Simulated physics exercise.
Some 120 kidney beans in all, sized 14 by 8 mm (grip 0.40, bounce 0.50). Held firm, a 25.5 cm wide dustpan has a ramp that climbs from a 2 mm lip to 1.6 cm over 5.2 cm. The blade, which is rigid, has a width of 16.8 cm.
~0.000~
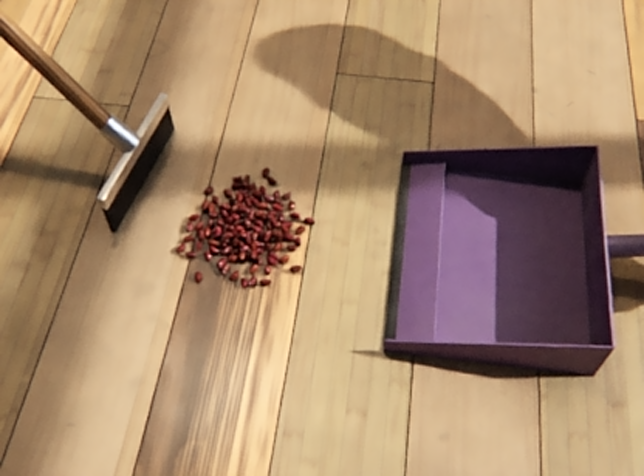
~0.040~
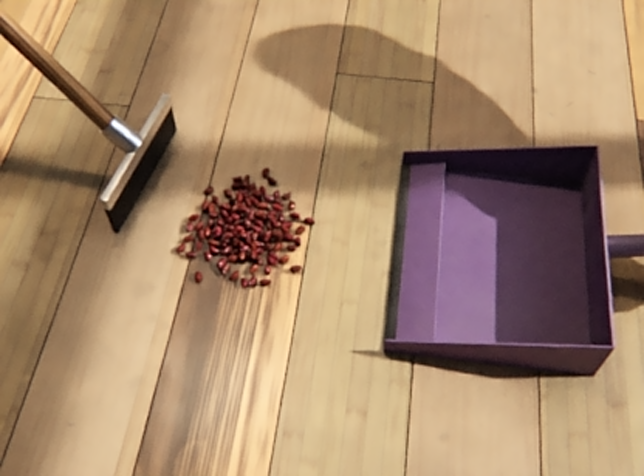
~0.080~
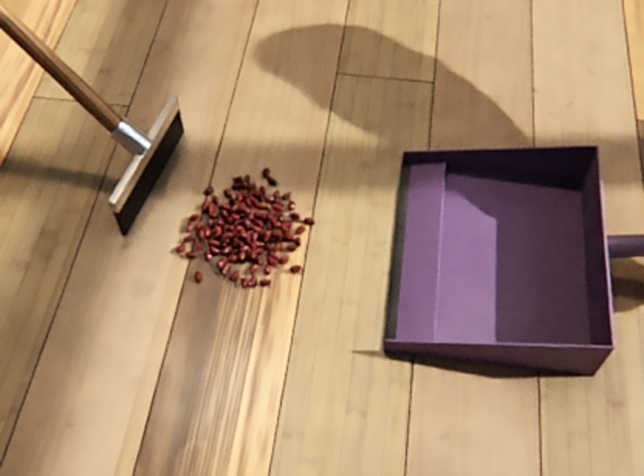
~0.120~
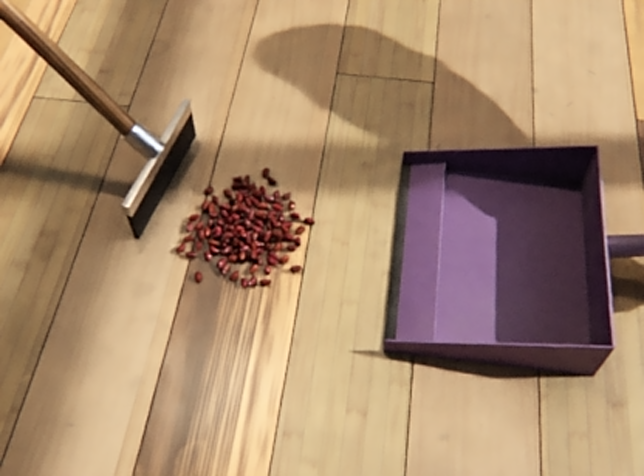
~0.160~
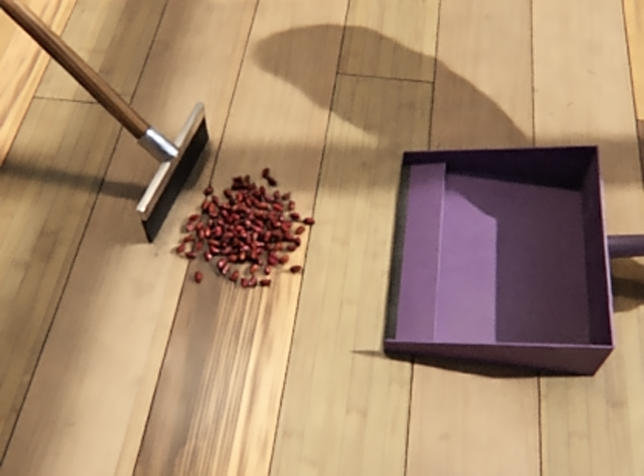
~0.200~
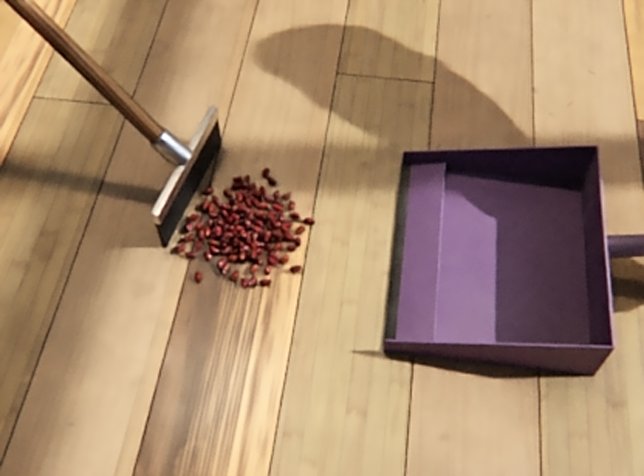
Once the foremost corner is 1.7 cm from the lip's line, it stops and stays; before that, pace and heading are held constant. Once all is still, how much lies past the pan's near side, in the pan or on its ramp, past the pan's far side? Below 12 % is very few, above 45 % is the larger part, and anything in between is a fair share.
Near side: Very few, pan: A fair share, far side: Very few.
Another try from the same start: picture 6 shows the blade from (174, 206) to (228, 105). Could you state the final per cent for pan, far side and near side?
Split: Pan = 5, far = 0, near = 0.
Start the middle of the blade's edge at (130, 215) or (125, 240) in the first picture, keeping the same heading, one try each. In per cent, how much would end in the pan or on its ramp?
About 25 and 15 per cent.
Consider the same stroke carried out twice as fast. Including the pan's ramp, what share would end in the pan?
Then roughly 20 per cent.
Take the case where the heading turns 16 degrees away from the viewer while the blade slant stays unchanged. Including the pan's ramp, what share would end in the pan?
In that case around 0 per cent.
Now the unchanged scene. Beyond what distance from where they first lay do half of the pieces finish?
Median: Approx. 16 cm.
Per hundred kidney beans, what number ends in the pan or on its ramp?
Something like 15 percent.
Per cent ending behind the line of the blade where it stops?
20 %.
Then, at 0.45 s, middle of the blade 14 cm from the lip; 0 % over the lip, far side 0 %, near side 0 %.
After 0.61 s, middle of the blade 7 cm from the lip; 0 % over the lip, far side 0 %, near side 0 %.
After 0.90 s, middle of the blade 3 cm from the lip; 15 % over the lip, far side 0 %, near side 0 %.
In the end, at 1.8 s, near side 5 %, pan 15 %, far side 0 %, in front of the lip or behind the blade 80 %.
